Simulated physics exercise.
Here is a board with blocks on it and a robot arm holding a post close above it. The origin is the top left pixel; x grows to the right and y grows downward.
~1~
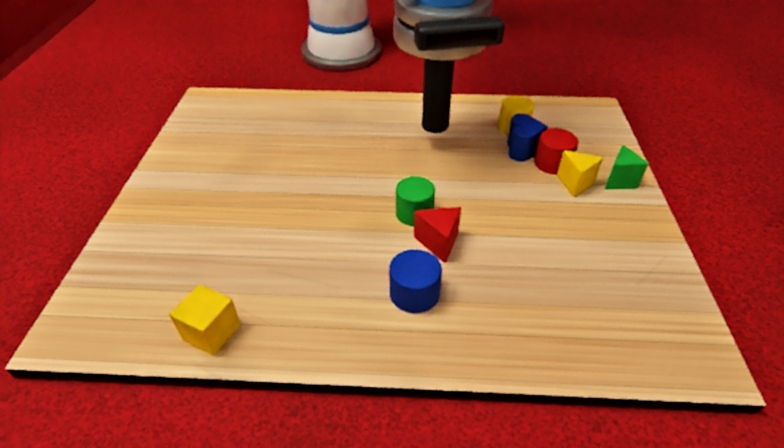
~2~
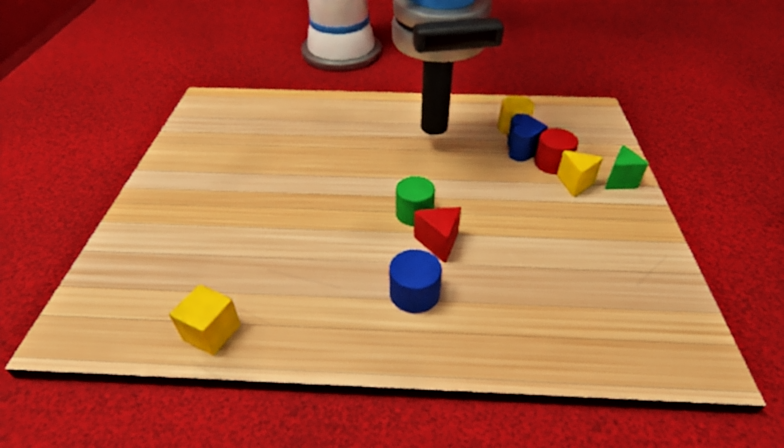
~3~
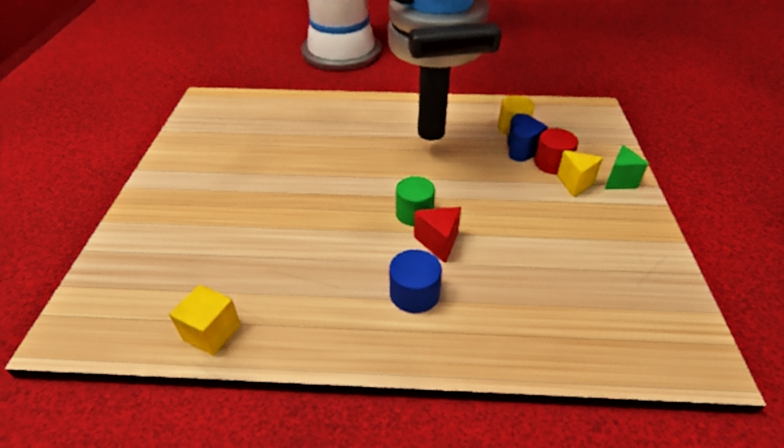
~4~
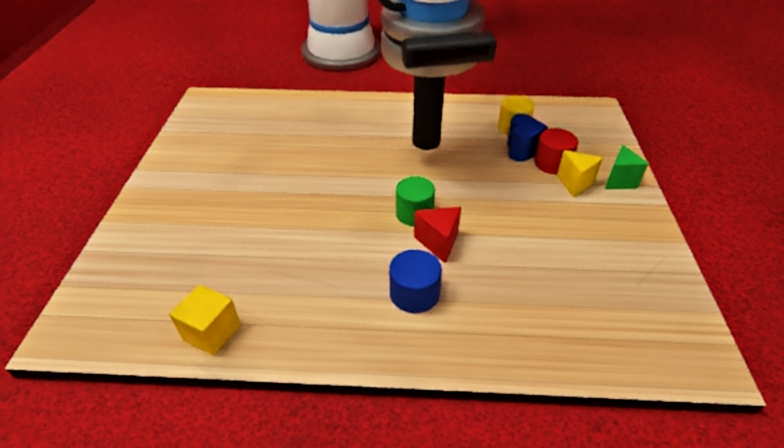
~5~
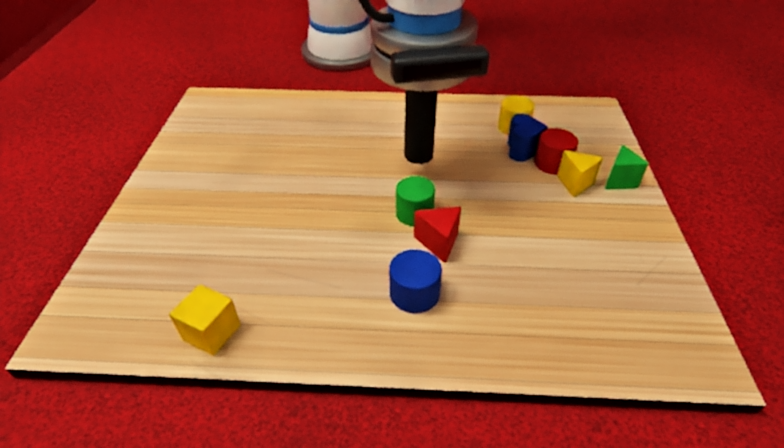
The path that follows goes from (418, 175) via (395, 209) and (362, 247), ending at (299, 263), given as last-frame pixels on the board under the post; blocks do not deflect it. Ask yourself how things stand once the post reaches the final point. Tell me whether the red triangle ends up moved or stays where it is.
My prediction: It moves.
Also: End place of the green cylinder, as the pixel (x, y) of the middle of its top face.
The green cylinder ends near (409, 222).
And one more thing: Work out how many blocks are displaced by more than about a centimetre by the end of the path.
I expect two blocks to move.
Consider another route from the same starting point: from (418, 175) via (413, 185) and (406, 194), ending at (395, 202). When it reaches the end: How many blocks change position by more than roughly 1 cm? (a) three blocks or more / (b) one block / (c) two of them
b: One block.
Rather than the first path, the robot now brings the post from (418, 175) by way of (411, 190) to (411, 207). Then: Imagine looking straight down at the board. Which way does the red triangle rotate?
It spins against the clock.
What follows on the original path. One third of the way, post (395, 190); green cylinder (414, 204); red triangle (444, 222), turned 20° anticlockwise.
Two thirds of the way, post (359, 228); green cylinder (409, 222); red triangle (450, 227), turned 45° anticlockwise.
At the end, post (295, 243); green cylinder (409, 222); blue cylinder in place; red triangle (450, 227), turned 45° anticlockwise.
